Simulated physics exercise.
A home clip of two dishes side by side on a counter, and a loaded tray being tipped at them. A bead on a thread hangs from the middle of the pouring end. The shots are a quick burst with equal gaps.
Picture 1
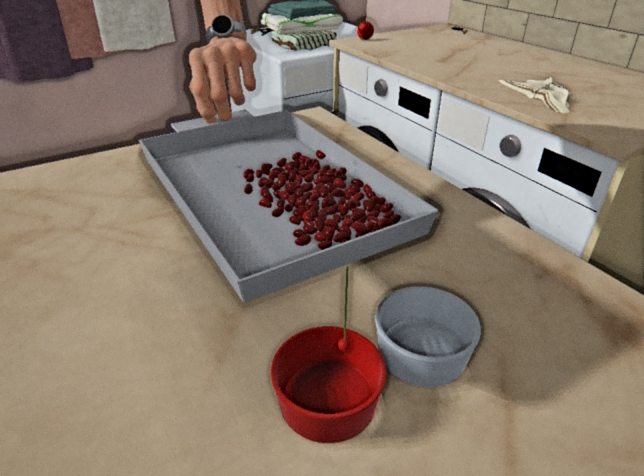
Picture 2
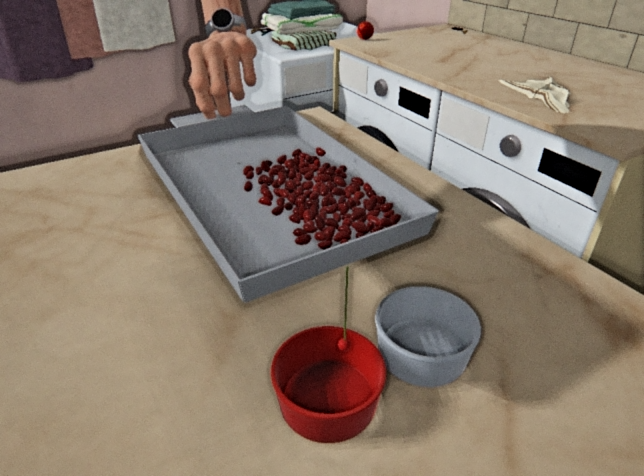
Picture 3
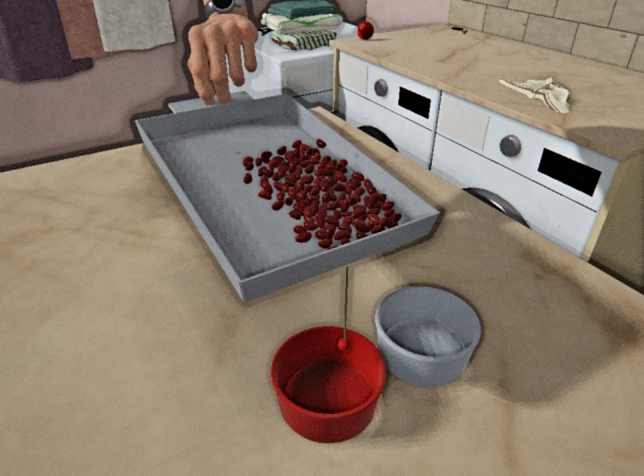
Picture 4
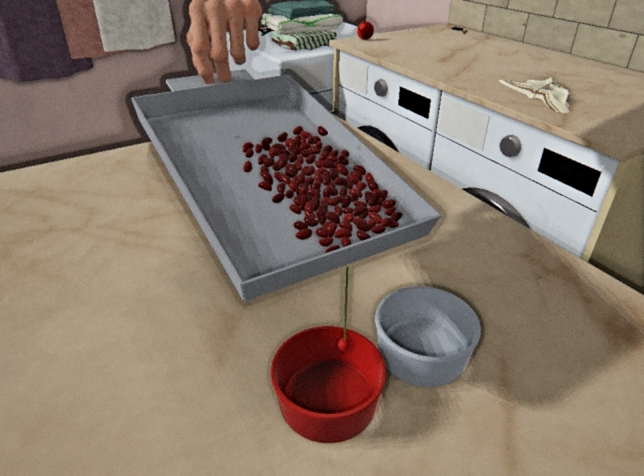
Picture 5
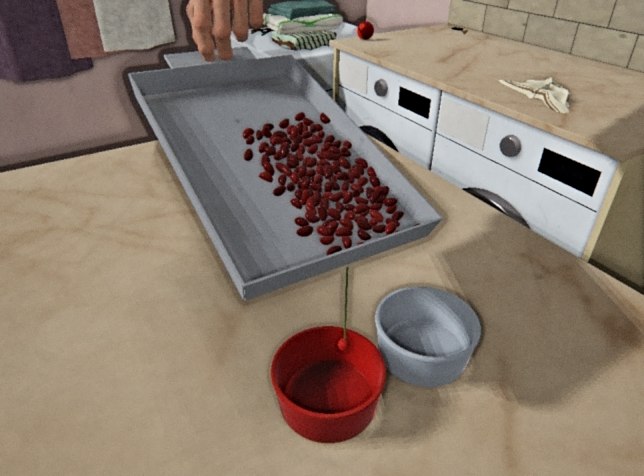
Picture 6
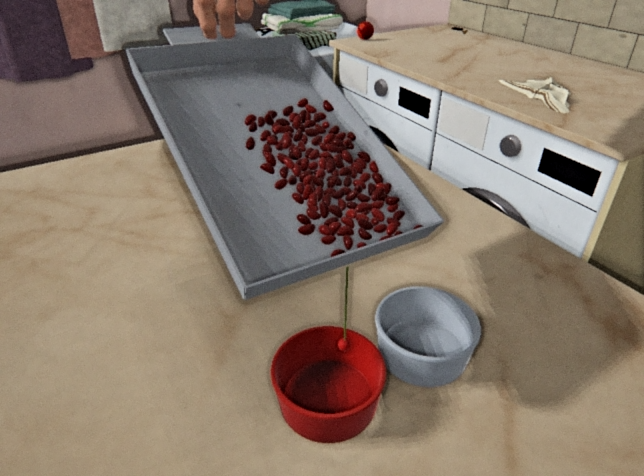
A grey rectangular tray of dark red beans is raised at its far end by a hand on a beige counter, seen from above at an angle in a laundry room. A red dish at left and a grey one at right sit below its near end, where a red bead hangs, with white machines behind. The tray's slope steepens steadily while the beans stay bunched toward its right side, and the camera stays still.
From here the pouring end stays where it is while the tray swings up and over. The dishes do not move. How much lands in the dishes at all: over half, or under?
The two hold less than half of the load.
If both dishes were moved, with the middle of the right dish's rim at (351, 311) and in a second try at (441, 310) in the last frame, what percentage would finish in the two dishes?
In turn 0 and 10 in a hundred.
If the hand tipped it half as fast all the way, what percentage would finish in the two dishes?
It comes to 30 per cent or so.
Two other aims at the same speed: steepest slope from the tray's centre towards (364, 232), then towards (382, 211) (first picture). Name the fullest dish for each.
First the right dish, then the right-hand dish.
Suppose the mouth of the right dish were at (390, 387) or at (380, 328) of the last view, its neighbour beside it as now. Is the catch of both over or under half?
In turn: More than half; below a half.
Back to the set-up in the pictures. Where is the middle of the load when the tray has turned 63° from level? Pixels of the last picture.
At about (371, 197).
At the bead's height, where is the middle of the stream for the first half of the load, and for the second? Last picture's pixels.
At about (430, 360), then at (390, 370).
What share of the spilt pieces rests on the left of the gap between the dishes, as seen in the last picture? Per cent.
About 20 per cent.
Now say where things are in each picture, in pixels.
In the first picture, corners of the pouring end near (242, 276) and (431, 209), level; middle of the load near (325, 192), kidney beans; left dish near (359, 421); right dish near (460, 366); bead on its thread near (344, 345).
In the second picture, corners of the pouring end near (242, 276) and (432, 210), level; middle of the load near (325, 190).
In the third picture, corners of the pouring end near (243, 277) and (433, 211), tipped barely, level across its low end; middle of the load near (326, 185).
In the fourth picture, corners of the pouring end near (245, 278) and (434, 214), tipped a little, level across its low end; middle of the load near (327, 179).
In the fifth picture, corners of the pouring end near (246, 279) and (436, 216), tipped clearly, level across its low end; middle of the load near (329, 172).
In the sixth picture, corners of the pouring end near (248, 281) and (438, 219), tipped clearly, level across its low end; middle of the load near (332, 166); left dish near (359, 421); right dish near (460, 366).
Shortly afterwards, tray tipped steeply; all but a few on the tray; only a few in the air.
Next, tray tipped past a quarter turn; near two thirds on the tray; only a few in the left dish; only a few in the right dish; a little outside both; near a quarter in the air.
Some moments later, tray tipped past a quarter turn; a little in the left dish; a little in the right dish; the bulk outside both.
In the end, tray tipped past a quarter turn; a little in the left dish; a little in the right dish; the bulk outside both.
